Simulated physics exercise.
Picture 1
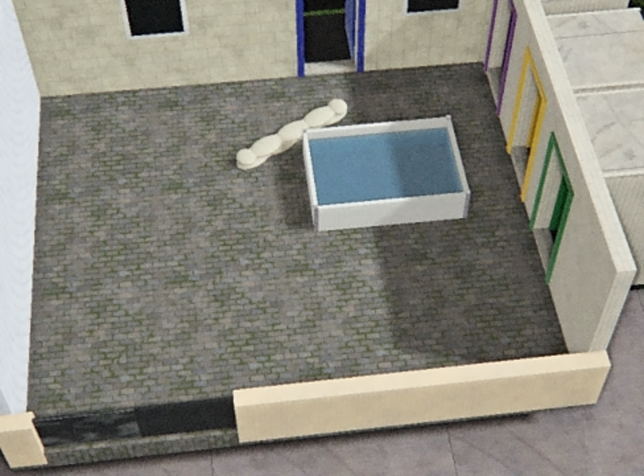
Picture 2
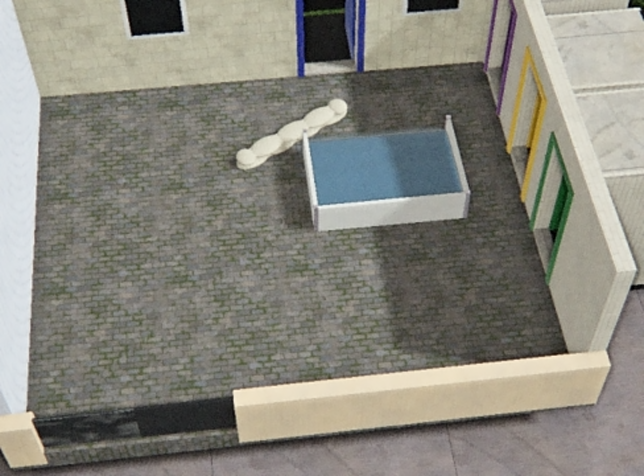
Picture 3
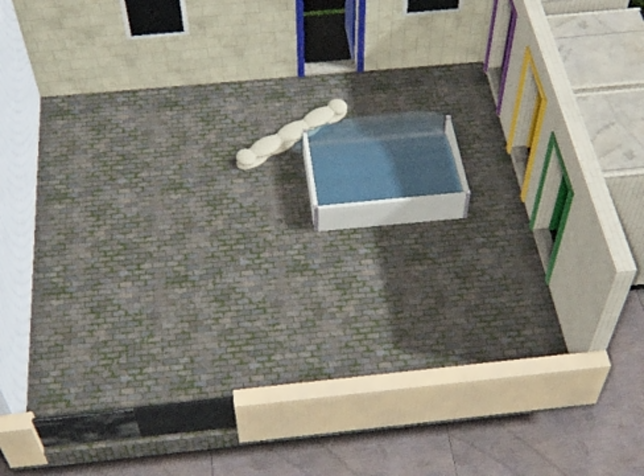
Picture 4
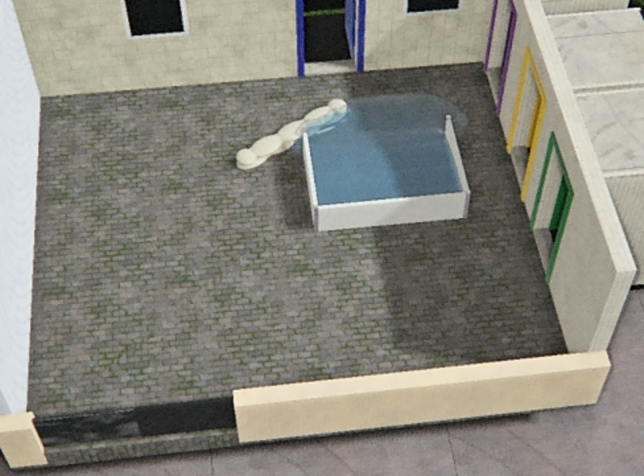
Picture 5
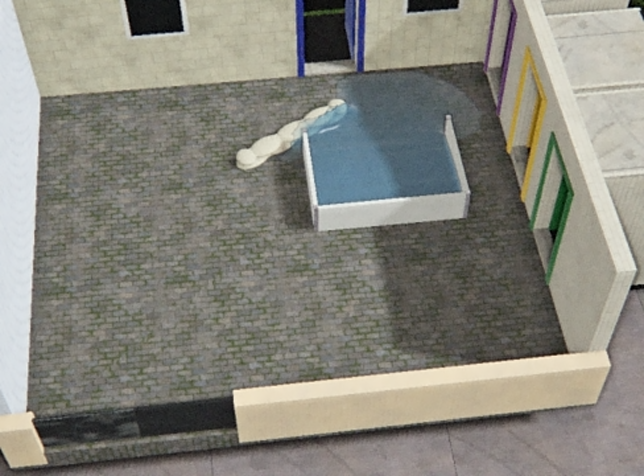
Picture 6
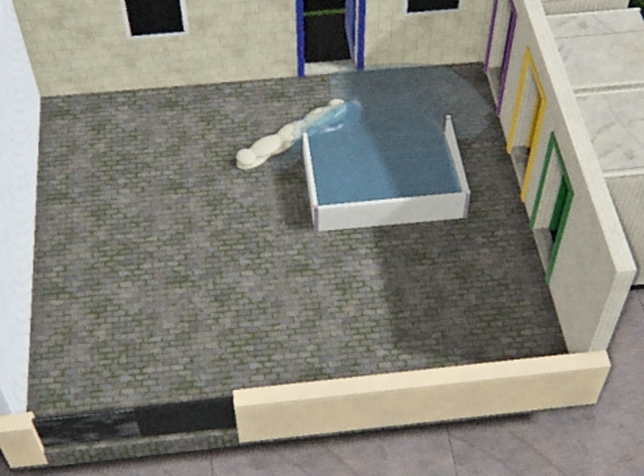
Blue water poured out of the far side of a white-walled tank in a paved courtyard, then spread around the end of a pale twisted object and back toward the blue-framed doorway.
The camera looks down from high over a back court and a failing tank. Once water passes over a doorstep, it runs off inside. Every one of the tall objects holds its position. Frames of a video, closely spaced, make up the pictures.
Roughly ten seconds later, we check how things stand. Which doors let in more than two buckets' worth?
Yellow door - no; blue door - yes; green door - no; purple door - yes.
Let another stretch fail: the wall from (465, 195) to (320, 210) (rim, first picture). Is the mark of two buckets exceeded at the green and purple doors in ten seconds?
The green door exceeds the limit and the purple door falls short.
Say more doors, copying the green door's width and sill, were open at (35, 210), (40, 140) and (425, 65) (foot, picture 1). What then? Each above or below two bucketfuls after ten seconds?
In order: Stays within it, stays within it, tops the limit.
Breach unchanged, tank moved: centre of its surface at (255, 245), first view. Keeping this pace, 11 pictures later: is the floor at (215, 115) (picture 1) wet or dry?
That patch would be swamped, I'd say.
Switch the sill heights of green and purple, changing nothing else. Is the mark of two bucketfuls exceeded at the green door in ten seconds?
Green: Falls short.
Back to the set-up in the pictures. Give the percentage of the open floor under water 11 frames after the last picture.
Around 20 percent, give or take.
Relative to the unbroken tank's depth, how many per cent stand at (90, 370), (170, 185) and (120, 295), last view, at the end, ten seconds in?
Going place by place: 0 %, 4 % and 4 %.
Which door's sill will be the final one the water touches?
Looks like the green-painted one.
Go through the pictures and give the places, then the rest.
The first picture shows the tank at (384, 165) is whole and still.
In the second picture, water pours out on the tank's far side and has run to (303, 145).
In the third picture, the front is at a hidden place, out from the gap on the tank's far side.
In the fourth picture, water pours out on the tank's far side and has run to (448, 106).
In the fifth picture, the front is at (435, 81), out from the gap on the tank's far side.
In the sixth picture, the front is at (434, 66), out from the gap on the tank's far side.
A moment on, water covers 15 % of the floor; the yellow door not reached, the blue door under two buckets in, the green door not reached, the purple door wet at the sill, nothing in.
Next, water covers 20 % of the floor; the yellow door not reached, the blue door over two buckets in, the green door not reached, the purple door over two buckets in.
Then, water covers 30 % of the floor; the yellow door wet at the sill, nothing in, the blue door over two buckets in, the green door wet at the sill, nothing in, the purple door far over two buckets in.
Later, water covers 50 % of the floor; the yellow door wet at the sill, nothing in, the blue door far over two buckets in, the green door wet at the sill, nothing in, the purple door far over two buckets in.
In the end, water covers 75 % of the floor; the yellow door wet at the sill, nothing in, the blue door far over two buckets in, the green door wet at the sill, nothing in, the purple door far over two buckets in.
